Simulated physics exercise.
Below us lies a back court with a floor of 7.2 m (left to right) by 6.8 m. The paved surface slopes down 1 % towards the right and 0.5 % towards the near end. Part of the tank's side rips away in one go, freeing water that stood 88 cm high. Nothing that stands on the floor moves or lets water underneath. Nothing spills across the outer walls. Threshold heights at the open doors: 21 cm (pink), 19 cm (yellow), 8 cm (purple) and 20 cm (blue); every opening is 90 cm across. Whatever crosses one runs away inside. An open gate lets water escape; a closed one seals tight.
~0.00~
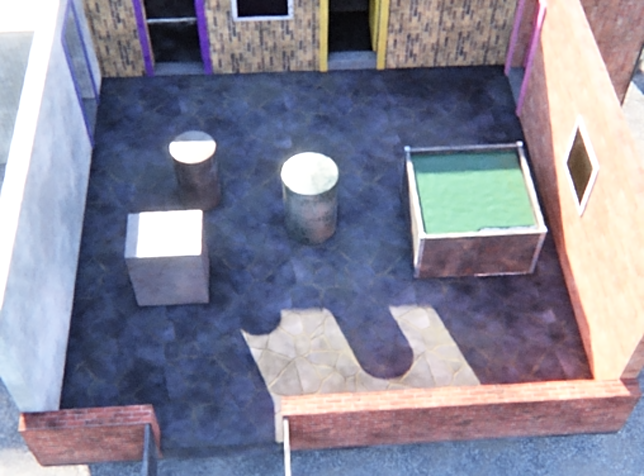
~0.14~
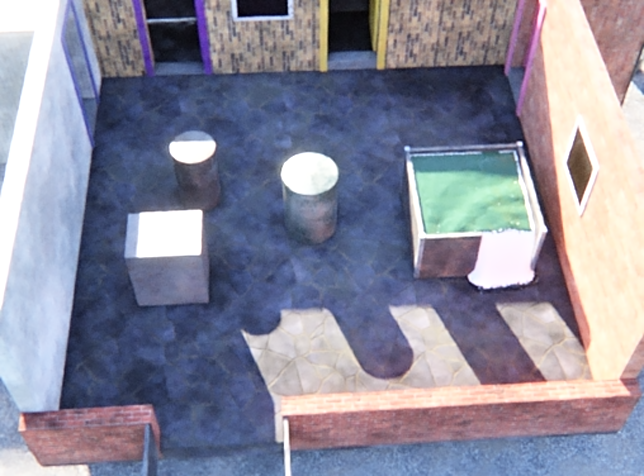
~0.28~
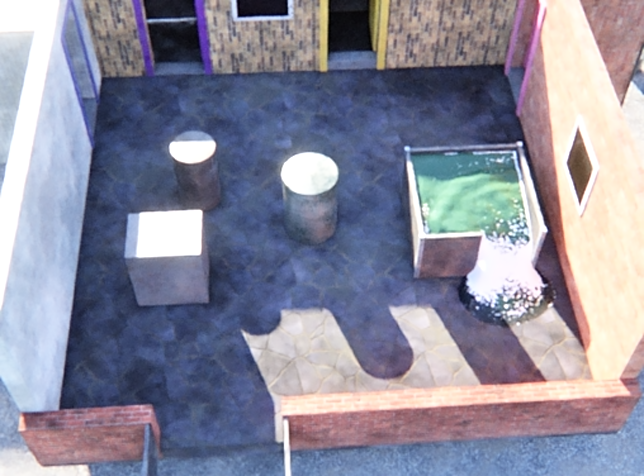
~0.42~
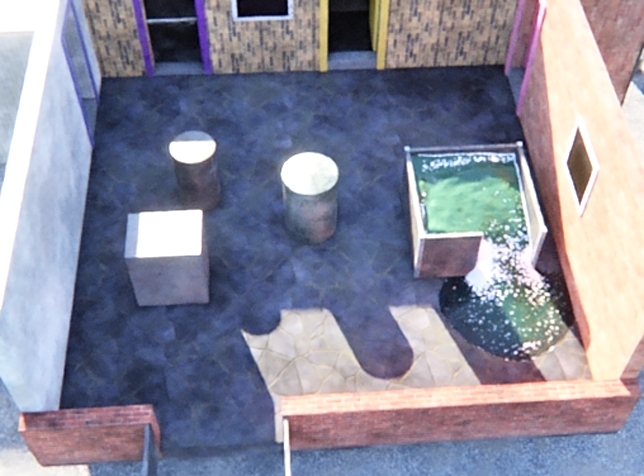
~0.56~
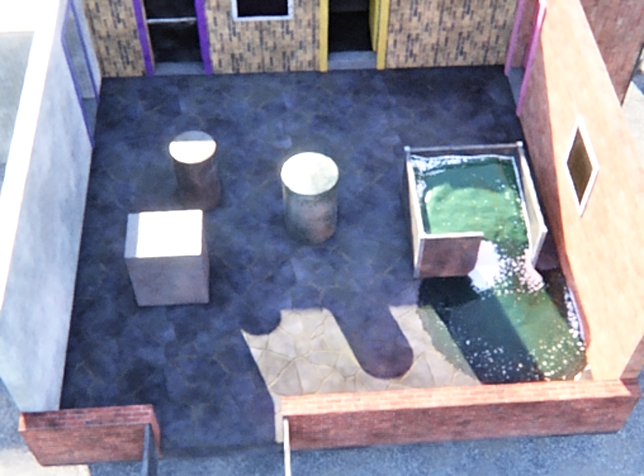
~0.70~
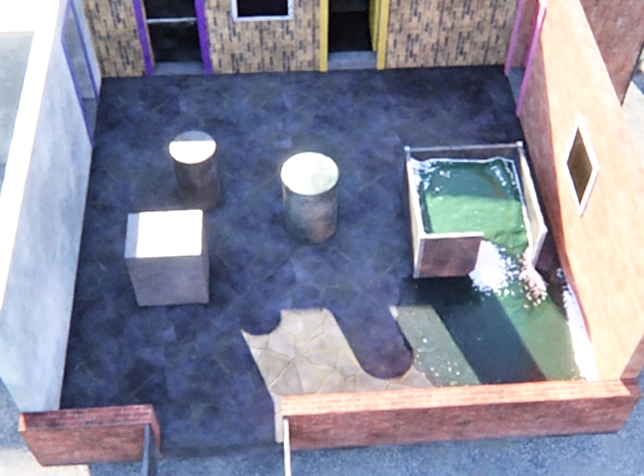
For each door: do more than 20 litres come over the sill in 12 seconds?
Door by door: At the pink door it keeps below the limit; at the yellow door it stays under the limit; at the purple door it stays under the limit; at the blue door it does not reach the limit.
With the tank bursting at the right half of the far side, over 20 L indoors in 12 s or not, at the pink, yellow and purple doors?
Against that limit: Pink above, yellow not over, purple not over.
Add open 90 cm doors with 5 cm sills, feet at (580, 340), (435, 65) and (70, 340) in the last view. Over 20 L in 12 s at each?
In that order: Past it, below, over.
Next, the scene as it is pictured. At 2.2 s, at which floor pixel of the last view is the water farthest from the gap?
Near (210, 428).
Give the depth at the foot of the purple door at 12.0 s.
Roughly 4.0 cm deep.
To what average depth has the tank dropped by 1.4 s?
Roughly 52 cm on average.
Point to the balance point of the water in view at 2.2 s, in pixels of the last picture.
Near (469, 301).
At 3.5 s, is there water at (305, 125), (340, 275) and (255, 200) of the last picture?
In turn: Not reached, under water, dry.
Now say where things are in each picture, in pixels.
The first frame shows still water, 88 cm deep, in the tank at (472, 192).
In the second frame, water pours out at (504, 258) and has run 0.5 m, to (474, 282); typically 8 cm deep outside, 88 cm at the tank's back.
In the third frame, the front is at (494, 320), 0.9 m from the gap at (504, 259); 0.8 m2 of floor is under water; 86 cm left at the back of the tank.
In the fourth frame, the front is at (528, 355), 1.4 m from the gap at (503, 260); 1.9 m2 of floor is under water; 78 cm left at the back of the tank.
In the fifth frame, the front is at a hidden place, 2.1 m from the gap at (503, 260); 3.5 m2 of floor is under water; 75 cm left at the back of the tank.
In the sixth frame, the front is at a hidden place, 2.5 m from the gap at (503, 260); 4.8 m2 of floor is under water; 74 cm left at the back of the tank.
After 1.4 s water covers 15 % of the floor and is deepest (62 cm) near (590, 408); pink door not reached, yellow door not reached, purple door not reached, blue door not reached.
After 2.2 s water covers 20 % of the floor and is deepest (41 cm) near (563, 409); pink door not reached, yellow door not reached, purple door not reached, blue door not reached.
After 3.5 s water covers 40 % of the floor and is deepest (29 cm) near (590, 408); pink door not reached, yellow door not reached, purple door not reached, blue door not reached.
After 7.0 s water covers 75 % of the floor and is deepest (14 cm) near (199, 323); pink door 2 cm at the sill, 0 L in, yellow door not reached, purple door not reached, blue door 3 cm at the sill, 0 L in.
After 12.0 s water covers 95 % of the floor and is deepest (8 cm) near (320, 422); pink door 5 cm at the sill, 0 L in, yellow door 5 cm at the sill, 0 L in, purple door 4 cm at the sill, 0 L in, blue door 4 cm at the sill, 0 L in.
